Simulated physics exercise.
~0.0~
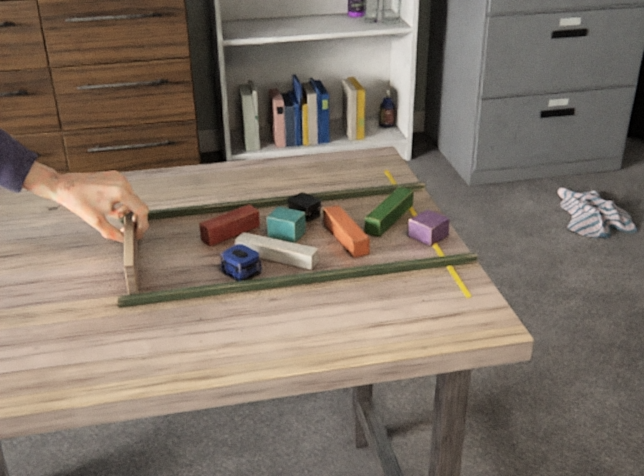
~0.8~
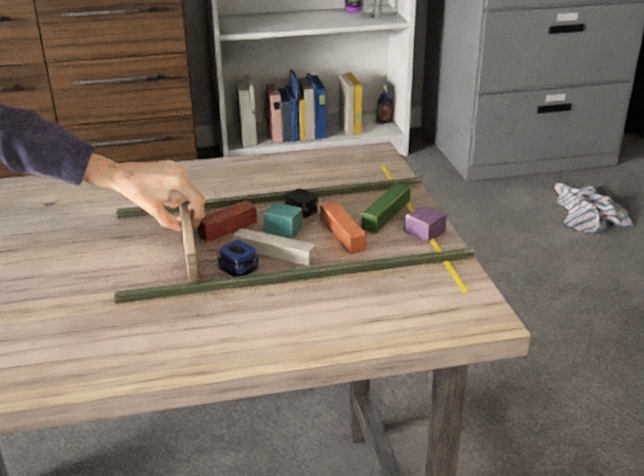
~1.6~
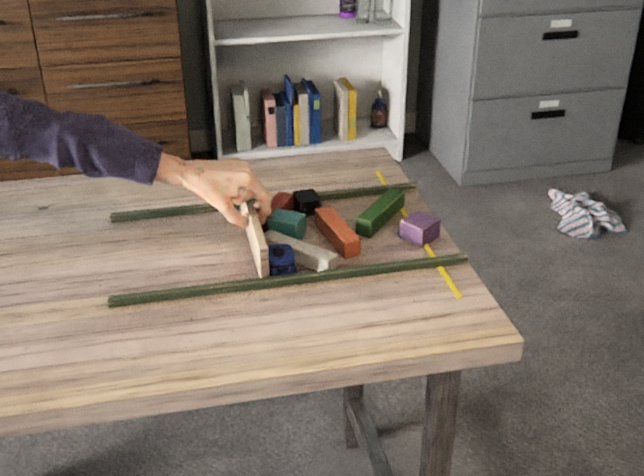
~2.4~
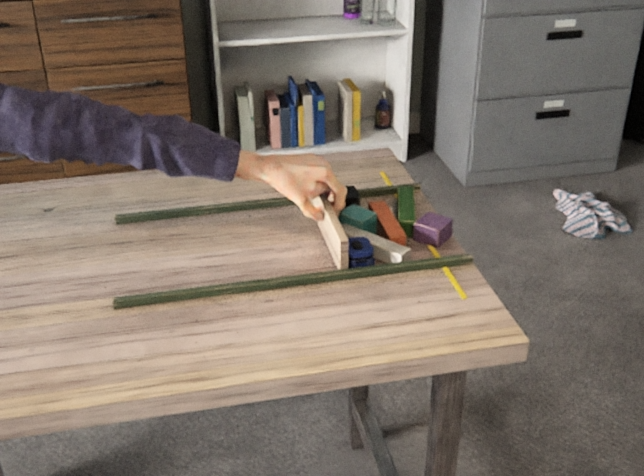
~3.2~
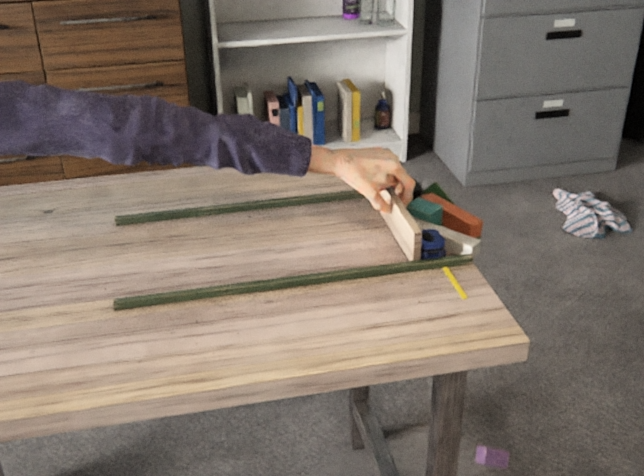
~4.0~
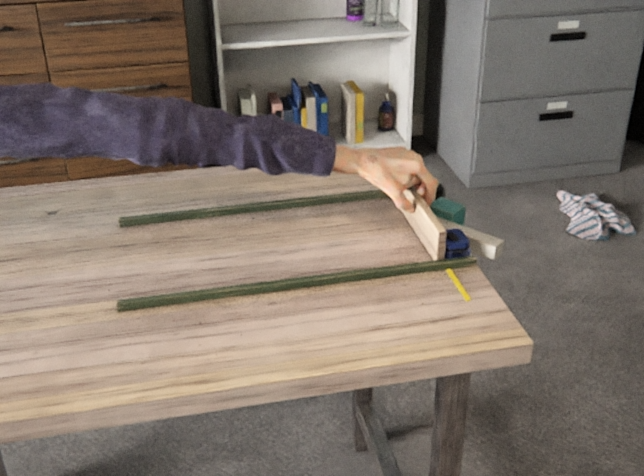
In a room with wooden drawers, a white bookshelf and a grey filing cabinet, a slightly swaying camera looks down on a wooden table. Between two green rails lie red, teal, black, cream, orange and green pieces, a blue case and a purple block, with yellow tape near the right end. A hand in a purple sleeve slides an upright board rightward, gathering the nearer pieces. The bunched pieces then push the orange and green bars and purple block along. The purple block drops to the floor, and the green and orange bars go over the edge. The board stops near the tape, with the blue case, teal block and cream bar still at the edge.
